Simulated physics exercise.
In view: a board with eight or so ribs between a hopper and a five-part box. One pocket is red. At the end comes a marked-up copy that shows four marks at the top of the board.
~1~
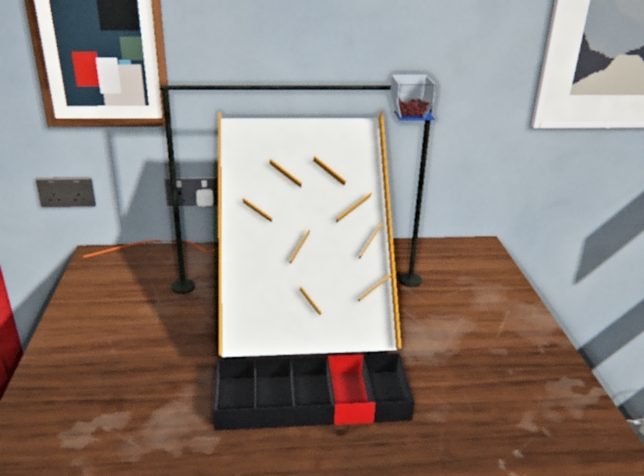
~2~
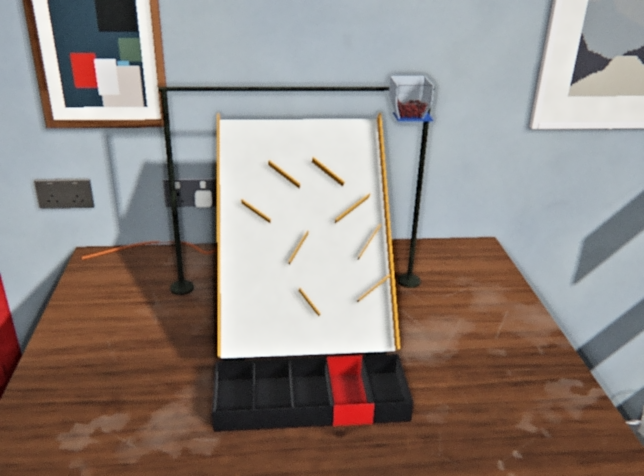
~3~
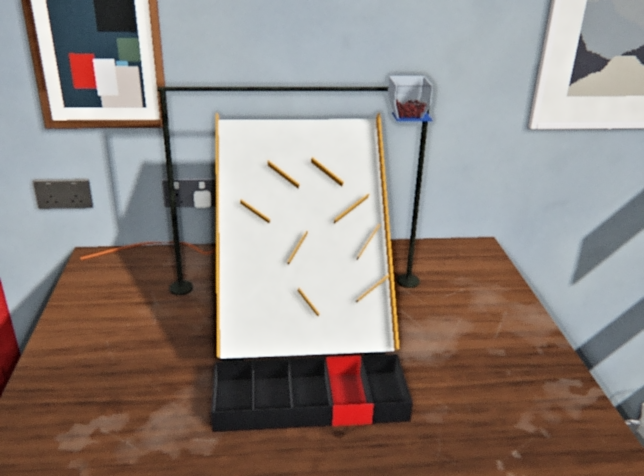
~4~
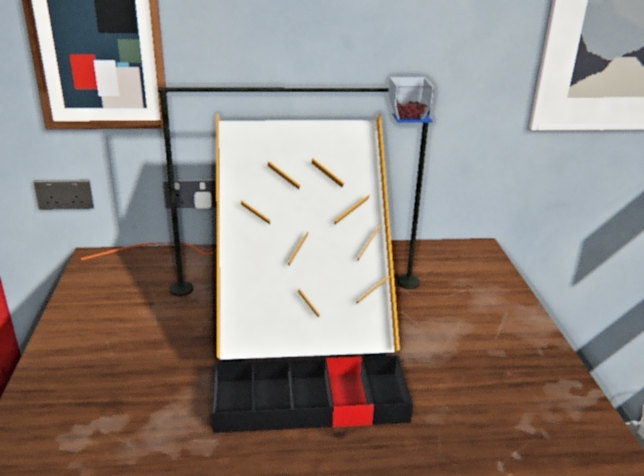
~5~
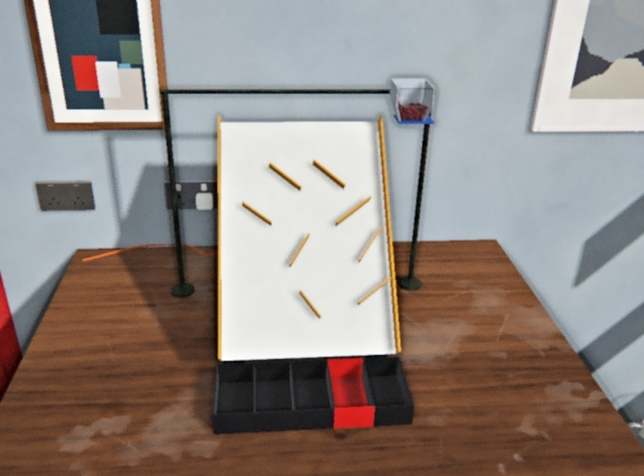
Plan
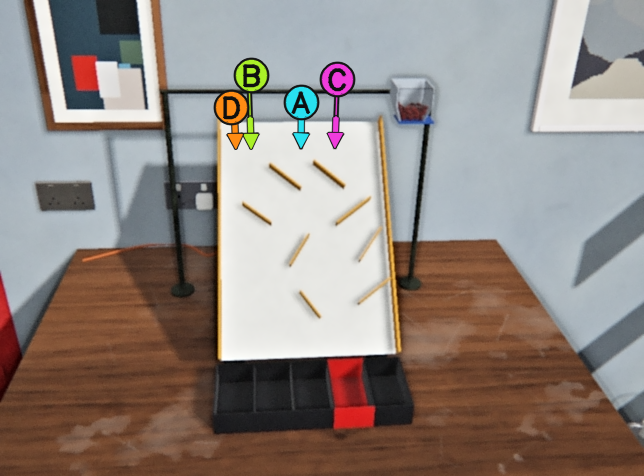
On a wooden table, a white board with slanted wooden ribs stood behind a five-part black box with one red pocket, while a clear hopper of dark red pieces stayed still at upper right.
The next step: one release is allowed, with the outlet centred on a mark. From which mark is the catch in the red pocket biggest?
Mark A.
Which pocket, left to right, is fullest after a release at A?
It is the fourth one.
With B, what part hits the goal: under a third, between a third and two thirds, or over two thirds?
Mark B gives under a third.
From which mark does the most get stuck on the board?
That is mark C.
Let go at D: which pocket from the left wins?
The first.
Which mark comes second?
It is C.
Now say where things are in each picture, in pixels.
Hopper at (414, 107), kidney beans, door shut, in the first picture.
Ribs (269, 160) to (300, 184), (313, 157) to (345, 182), (241, 199) to (271, 220), in the second picture.
Ribs (335, 220) to (369, 194), (289, 262) to (307, 231), (359, 257) to (380, 224), in the third picture.
Ribs (299, 289) to (320, 315), (358, 301) to (389, 276), in the fourth picture.
Red pocket at (354, 416), number 4 of 5 from the left, in the fifth picture.
On the marked copy, mark A meets the board at (301, 142); mark B meets the board at (250, 143); mark C meets the board at (335, 142); mark D meets the board at (235, 143).
If A is chosen, about two thirds in the red pocket, a small part in other pockets, a small part held on the board.
If B is chosen, none in the red pocket, nearly all in other pockets, a small part held on the board.
If C is chosen, about a third in the red pocket, a small part in other pockets, about half held on the board.
If D is chosen, none in the red pocket, nearly all in other pockets.
